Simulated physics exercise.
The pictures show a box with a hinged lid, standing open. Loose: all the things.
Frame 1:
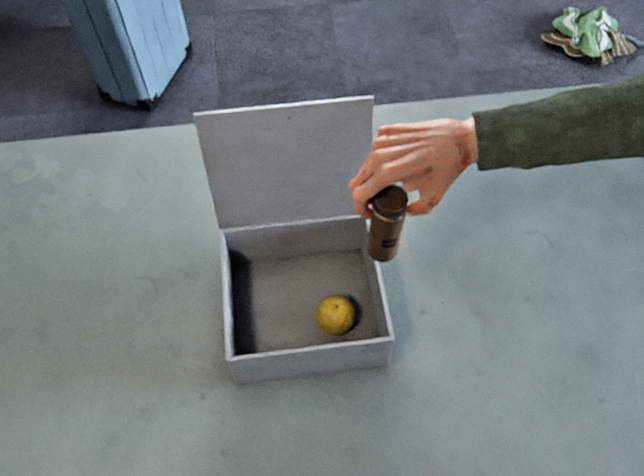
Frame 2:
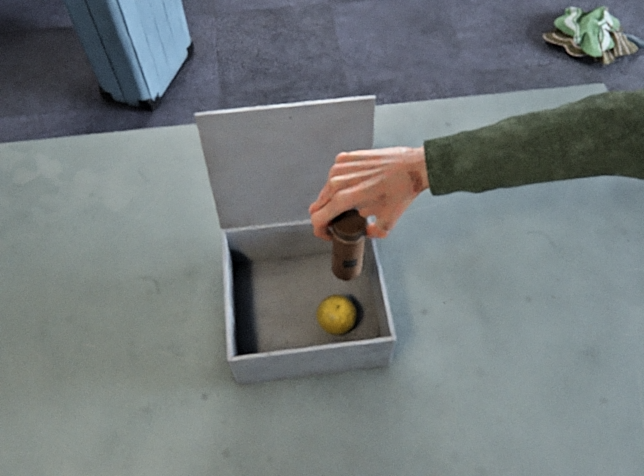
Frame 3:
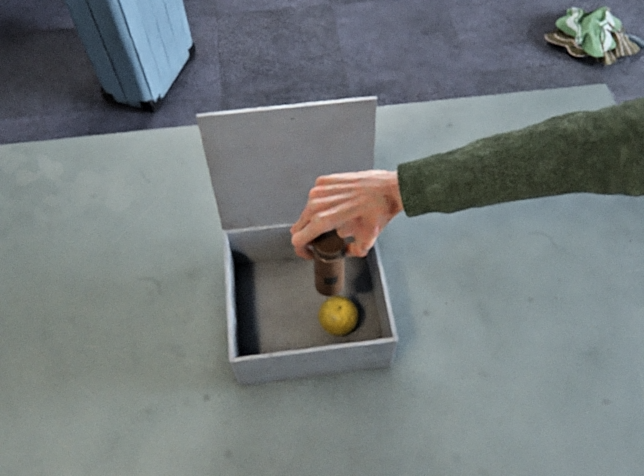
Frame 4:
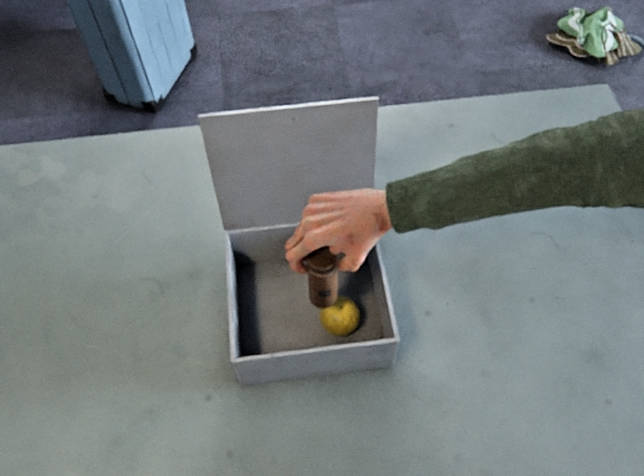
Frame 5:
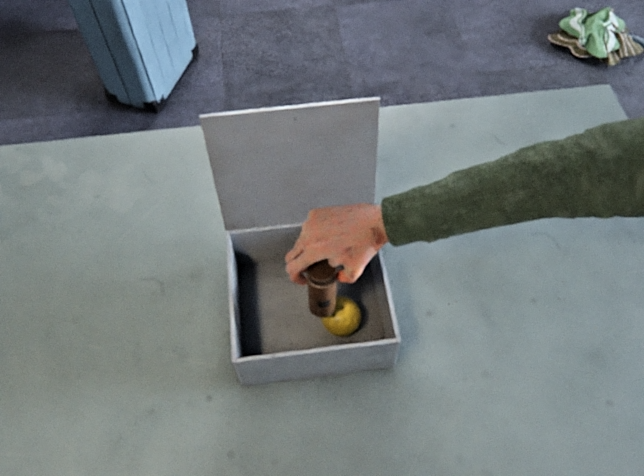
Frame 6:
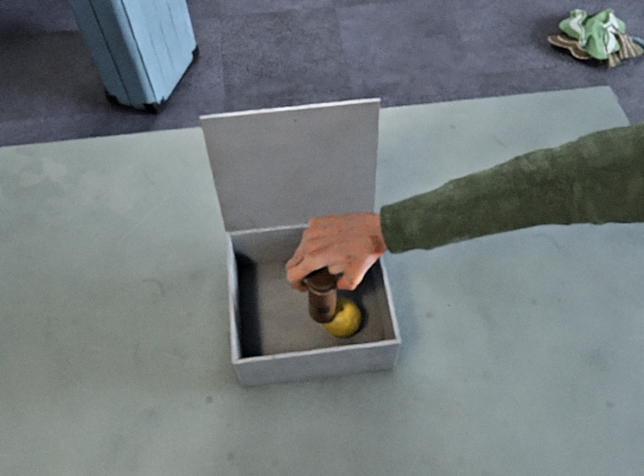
A hand in a green sleeve carried a brown shaker leftward over an open grey box and lowered it inside, next to a yellow apple, slowing until it barely moved, still gripping the shaker.
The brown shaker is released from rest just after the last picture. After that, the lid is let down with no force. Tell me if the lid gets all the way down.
Turns out the lid lands in place.
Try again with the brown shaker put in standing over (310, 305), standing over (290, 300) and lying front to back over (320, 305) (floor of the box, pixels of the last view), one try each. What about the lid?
The first placement leaves the lid partly open, the second partly open, and the third fully closed.
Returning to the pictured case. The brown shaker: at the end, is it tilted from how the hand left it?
As it turns out, the brown shaker changes its angle.
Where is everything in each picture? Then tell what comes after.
In the first picture, still above its spot; brown shaker (387, 225); yellow apple (335, 315).
In the second picture, still above its spot; brown shaker (348, 246); yellow apple (337, 315).
In the third picture, still above its spot; brown shaker (329, 264); yellow apple (338, 316).
In the fourth picture, still above its spot; brown shaker (322, 278); yellow apple (340, 316).
In the fifth picture, still above its spot; brown shaker (322, 288); yellow apple (341, 317).
In the sixth picture, in place under the hand; brown shaker (322, 295); yellow apple (341, 318).
Then, 0.40 s past the last view, brown shaker on its side near (289, 328); yellow apple displaced a little.
Then, 1.30 s past the last view, lid 78° above the rim; brown shaker on its side near (286, 329); yellow apple displaced a little.
Then, 1.70 s past the last view, lid 51° above the rim; brown shaker on its side near (286, 329); yellow apple displaced a little.
Then, 2.10 s past the last view, lid 13° above the rim; brown shaker on its side near (286, 329); yellow apple displaced a little.
Finally, lid shut; down or leaning hard in the box, brown shaker; yellow apple still in place. Final places as the last picture's camera would see them, brown shaker near (286, 329).
